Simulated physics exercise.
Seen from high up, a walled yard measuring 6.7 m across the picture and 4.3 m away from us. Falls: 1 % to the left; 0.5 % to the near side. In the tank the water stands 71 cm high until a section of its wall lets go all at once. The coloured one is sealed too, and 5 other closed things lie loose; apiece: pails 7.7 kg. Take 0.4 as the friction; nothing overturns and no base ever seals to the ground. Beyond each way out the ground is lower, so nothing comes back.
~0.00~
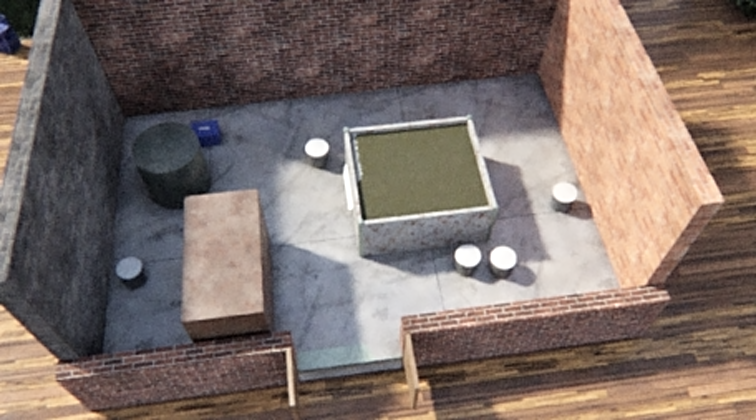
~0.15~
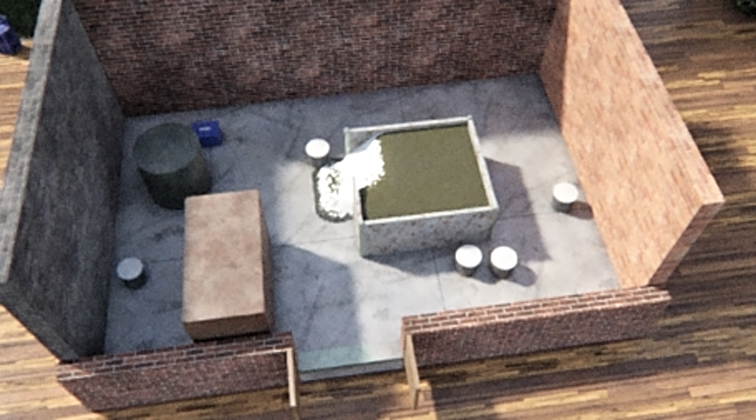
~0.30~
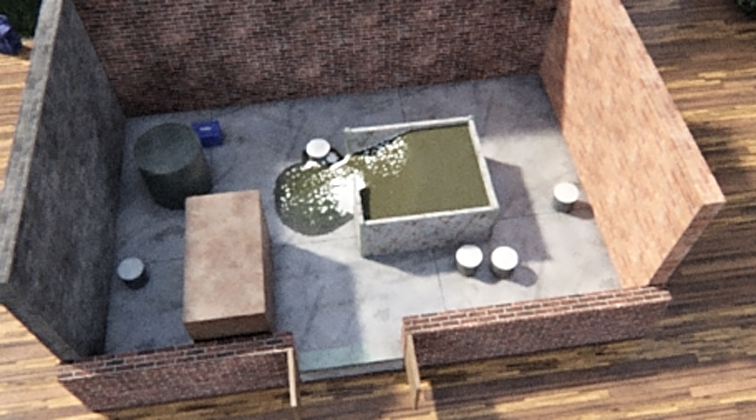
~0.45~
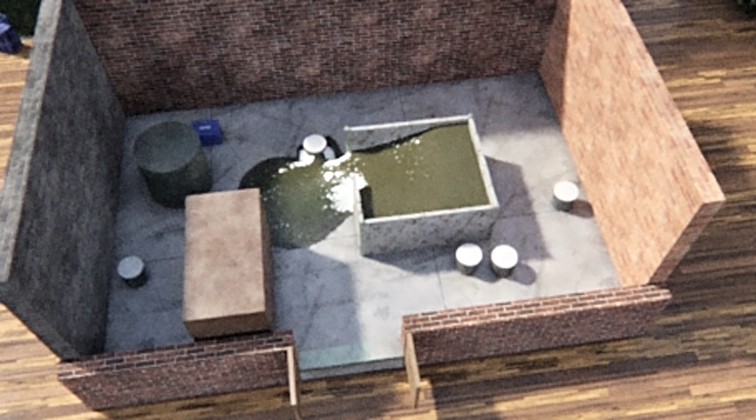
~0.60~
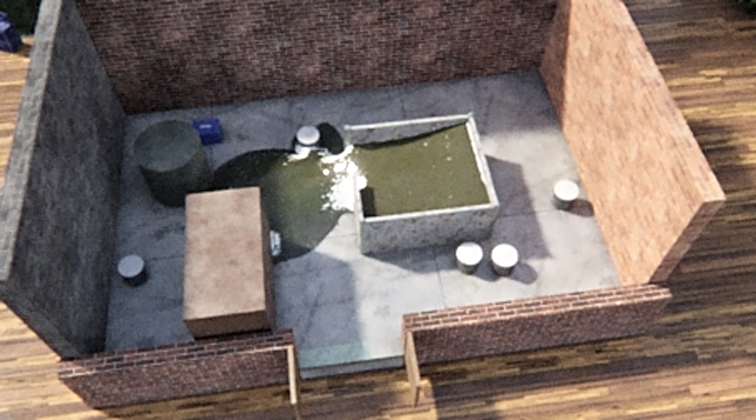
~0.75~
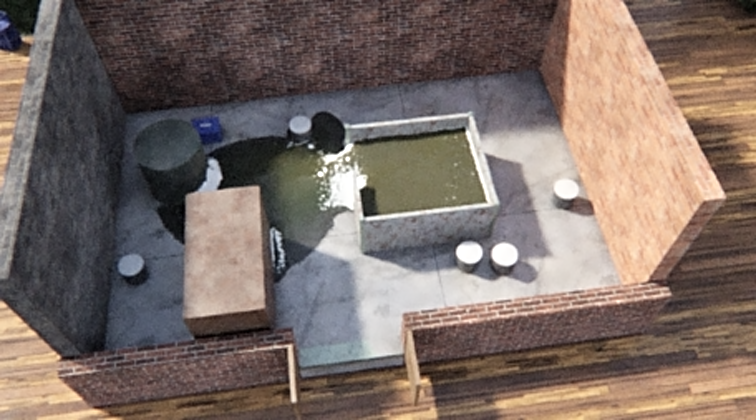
In a walled yard, murky water pours from a tank's left side and spreads leftward, shifting a small white-topped object.
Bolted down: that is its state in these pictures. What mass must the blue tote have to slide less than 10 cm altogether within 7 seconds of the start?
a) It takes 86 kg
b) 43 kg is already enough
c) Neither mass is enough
It takes 86 kg (a).
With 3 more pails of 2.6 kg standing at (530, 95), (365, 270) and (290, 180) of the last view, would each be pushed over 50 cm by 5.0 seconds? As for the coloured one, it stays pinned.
In turn: Short of it, less, more.
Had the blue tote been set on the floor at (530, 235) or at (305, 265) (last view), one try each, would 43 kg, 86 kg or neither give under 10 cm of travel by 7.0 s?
Order kept: Light pick works, light pick works.
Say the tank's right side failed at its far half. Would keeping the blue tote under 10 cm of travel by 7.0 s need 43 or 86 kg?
So the lighter pick works.
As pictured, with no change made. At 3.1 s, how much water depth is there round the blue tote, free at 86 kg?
Close to 15 cm deep.
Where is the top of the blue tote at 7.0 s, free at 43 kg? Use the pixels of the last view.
Near (179, 106).
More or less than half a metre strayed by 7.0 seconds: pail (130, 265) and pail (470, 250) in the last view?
In that order: Past it, less.
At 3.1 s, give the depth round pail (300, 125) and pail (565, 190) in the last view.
Depths: Near 9 cm, then near 0 cm.
After 1.4 s the blue tote would be 3 cm from its start with 43 kg and 0 cm from its start with 86 kg; 12 cm of water round it then.
After 3.1 s the blue tote would be 61 cm from its start with 43 kg and 0 cm from its start with 86 kg; 15 cm of water round it then.
After 4.9 s the blue tote would be 61 cm from its start with 43 kg and 0 cm from its start with 86 kg; 15 cm of water round it then.
After 7.0 s the blue tote would be 61 cm from its start with 43 kg and 0 cm from its start with 86 kg; 12 cm of water round it then.
